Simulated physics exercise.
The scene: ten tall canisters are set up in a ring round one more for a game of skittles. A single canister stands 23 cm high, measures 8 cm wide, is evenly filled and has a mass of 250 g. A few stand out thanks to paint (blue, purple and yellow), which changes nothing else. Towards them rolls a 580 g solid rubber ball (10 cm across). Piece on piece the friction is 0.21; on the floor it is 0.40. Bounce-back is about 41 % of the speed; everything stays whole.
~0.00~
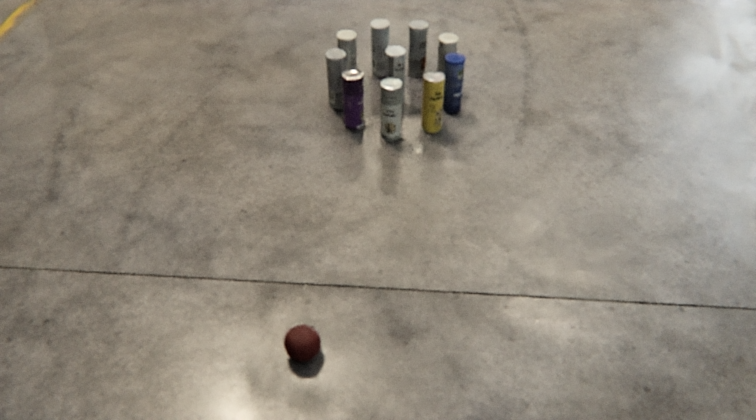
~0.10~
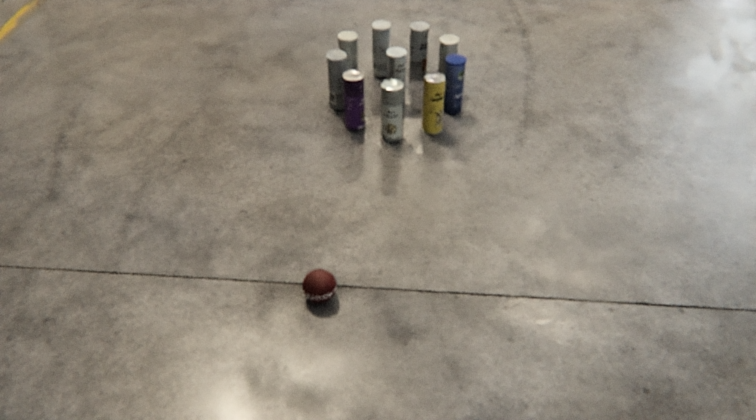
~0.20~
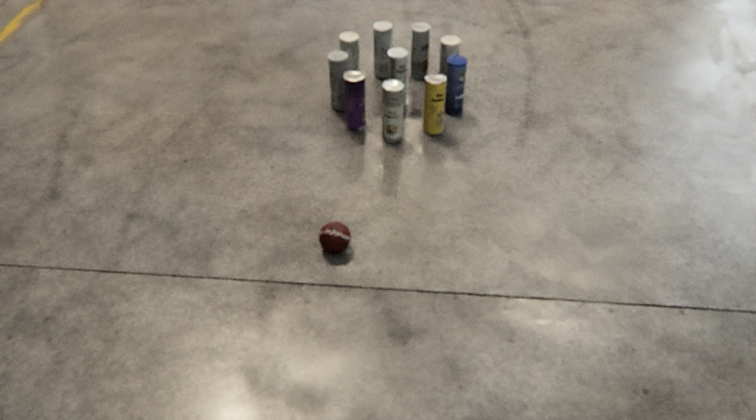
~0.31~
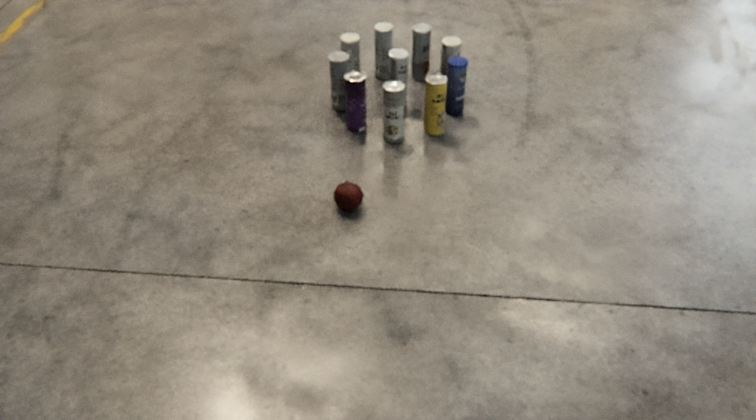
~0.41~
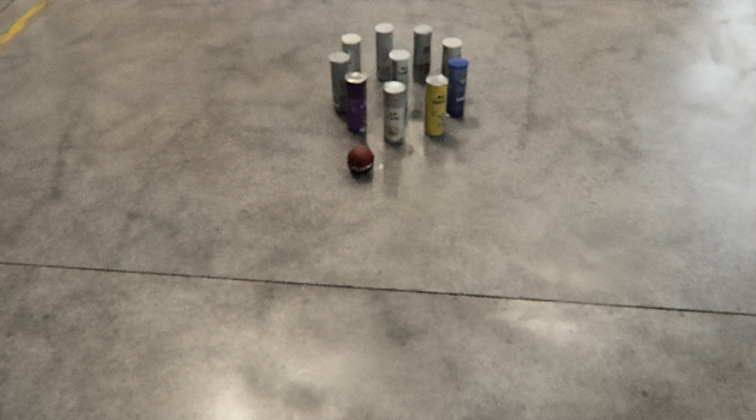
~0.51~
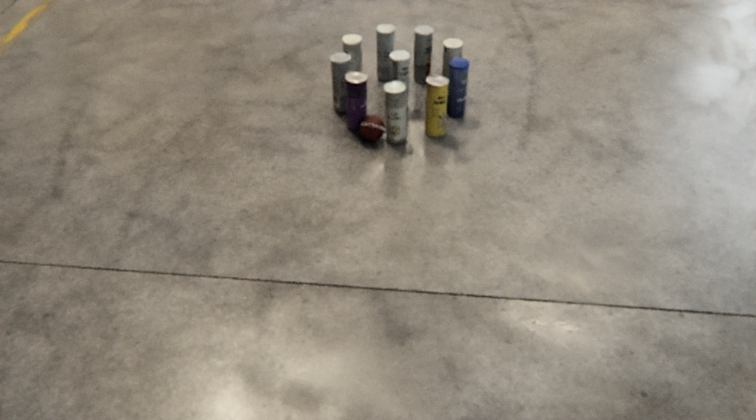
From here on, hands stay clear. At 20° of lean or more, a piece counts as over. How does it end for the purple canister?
The purple canister tips over.
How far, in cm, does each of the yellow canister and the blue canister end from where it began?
Well, the yellow finishes 0 cm from where it began, while the blue finishes 0 cm from its start.
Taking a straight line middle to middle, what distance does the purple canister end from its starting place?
It ends around 30 cm from its start.
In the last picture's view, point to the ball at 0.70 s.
You'll find it near (385, 90).
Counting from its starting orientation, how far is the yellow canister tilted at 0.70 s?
Measured against how it began, the tilt is near 0 degrees.
After 0.70 s, ball still moving; 1 of the 10 canisters over; purple canister leaning 7°.
After 1.14 s, ball still moving; 2 of the 10 canisters over; purple canister lying flat.
At rest (3.2 s), ball rolling away; 3 of the 10 canisters over; purple canister lying flat; blue canister unmoved; yellow canister unmoved. As the last picture would show them, middles, purple canister near (303, 97), blue canister near (457, 89).
